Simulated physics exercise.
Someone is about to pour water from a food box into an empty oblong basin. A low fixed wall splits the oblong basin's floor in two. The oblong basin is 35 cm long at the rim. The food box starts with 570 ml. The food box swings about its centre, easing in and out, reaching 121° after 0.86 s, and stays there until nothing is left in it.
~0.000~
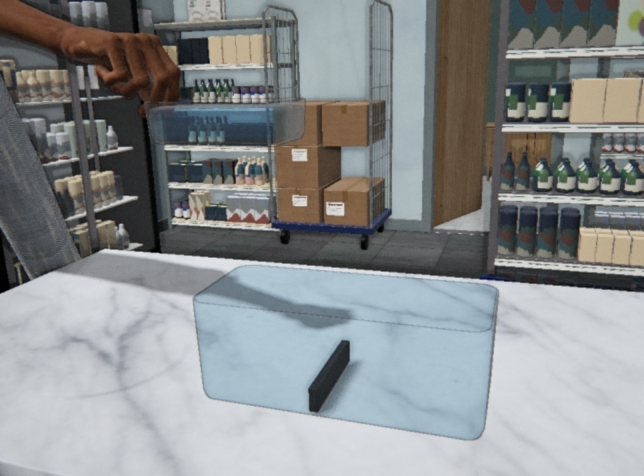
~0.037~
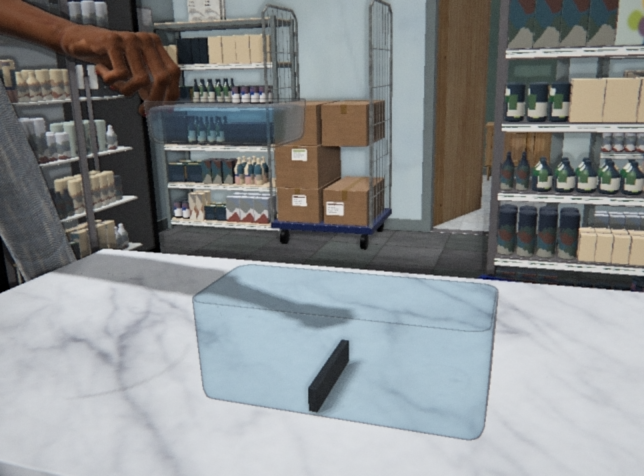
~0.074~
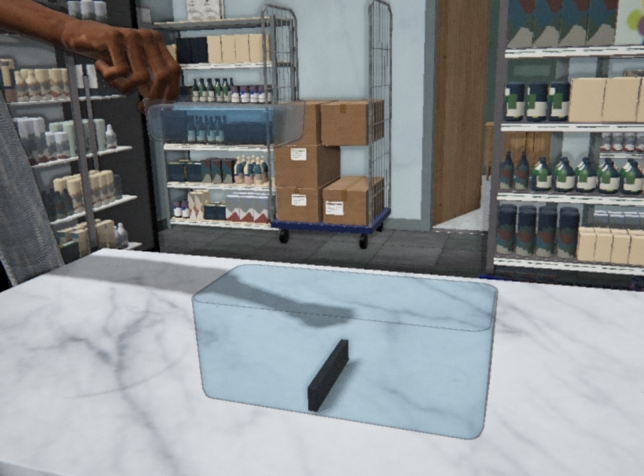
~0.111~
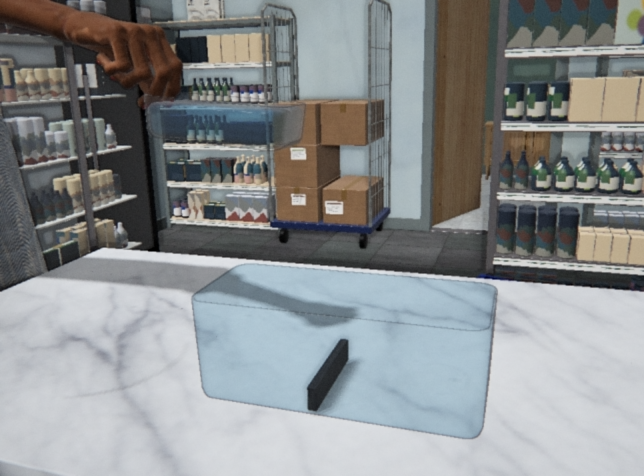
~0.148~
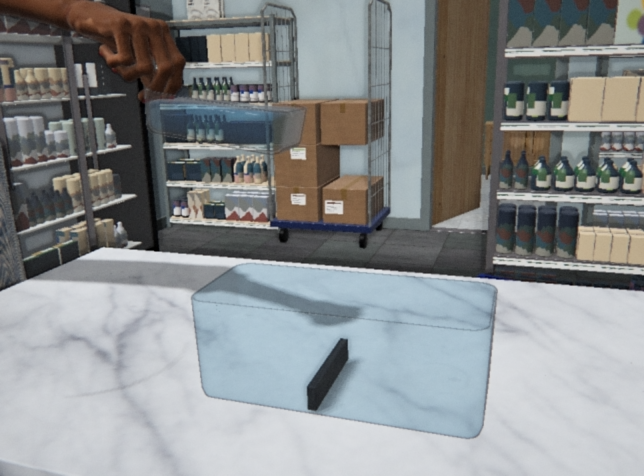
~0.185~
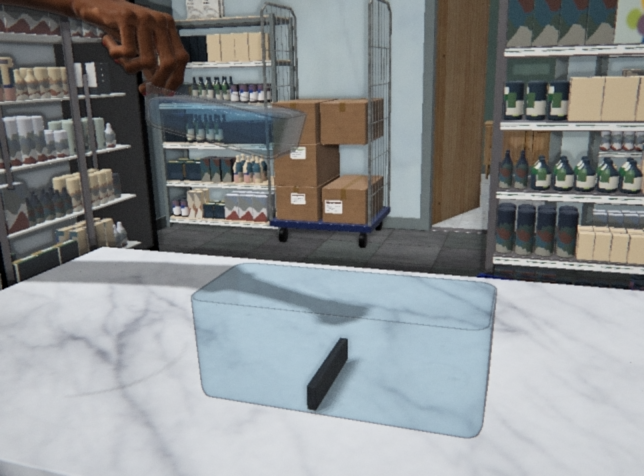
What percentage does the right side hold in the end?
The far part has some 72 per cent.
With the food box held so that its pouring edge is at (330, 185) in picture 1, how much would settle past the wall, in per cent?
Then about 80 per cent.
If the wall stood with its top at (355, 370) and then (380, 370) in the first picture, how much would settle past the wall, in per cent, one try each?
First 65, then 35 per cent.
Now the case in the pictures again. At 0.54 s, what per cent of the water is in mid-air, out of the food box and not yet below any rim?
About 70 per cent.
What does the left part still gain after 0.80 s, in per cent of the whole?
Near 2 in a hundred.
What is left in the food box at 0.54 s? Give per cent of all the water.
Some 8 per cent.
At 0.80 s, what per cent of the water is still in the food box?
Near 0 in a hundred.
By 0.54 s the tilt is 84° and 8 per cent is still to pour, 1 is left of the wall and 21 right of it.
By 0.80 s the tilt is 119° and 0 per cent is still to pour, 17 is left of the wall and 72 right of it.
By 1.07 s the tilt is 121° and 0 per cent is still to pour, 19 is left of the wall and 72 right of it.
By 1.36 s the tilt is 121° and 0 per cent is still to pour, 19 is left of the wall and 72 right of it.
At rest 19 per cent lies left of the wall, 72 right of it and 10 outside.
